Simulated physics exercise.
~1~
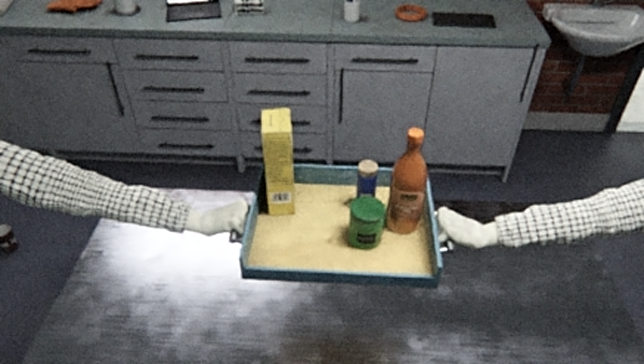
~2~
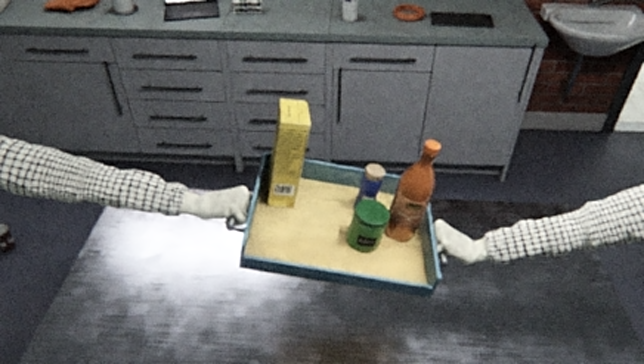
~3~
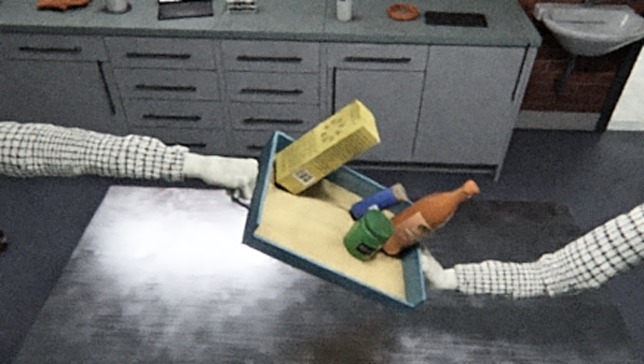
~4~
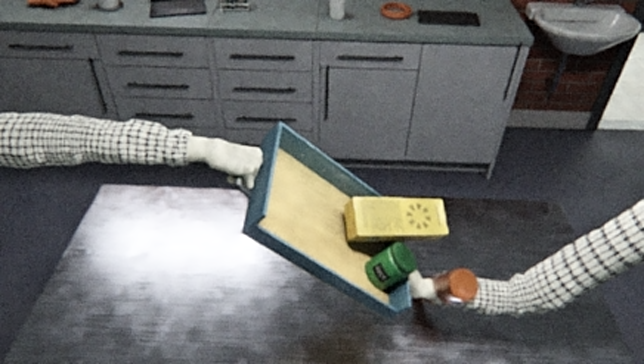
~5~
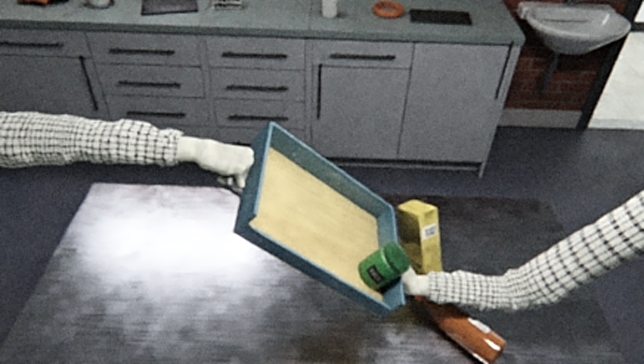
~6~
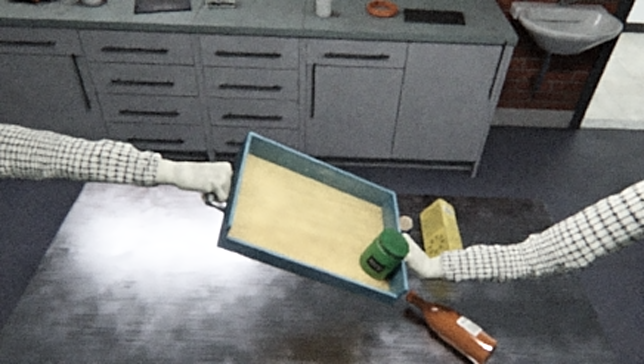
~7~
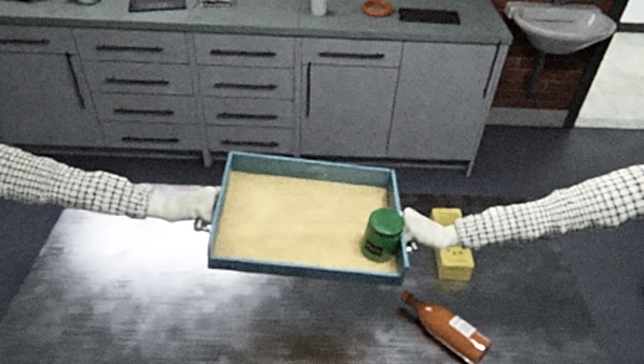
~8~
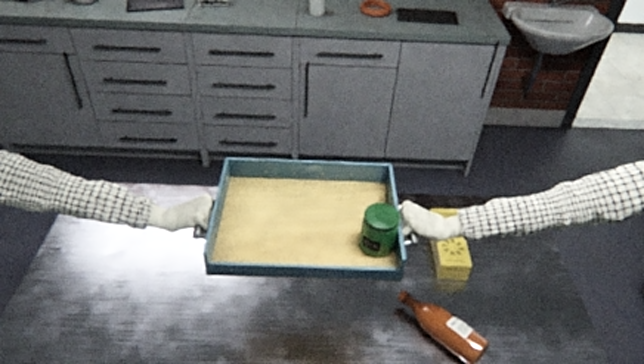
Two hands in checked sleeves hold a blue-rimmed crate with a sandy base above a dark table, seen from slightly above, with grey kitchen cabinets and a sink behind. A tall yellow carton stands at the left inside, with a blue shaker, a green jar and an orange bottle towards the right. The hands tip the crate steeply down to the right, and the carton, shaker and bottle topple and spill over the low side. The crate is then levelled, leaving only the green jar upright near its right edge, while the bottle and carton lie on the table.
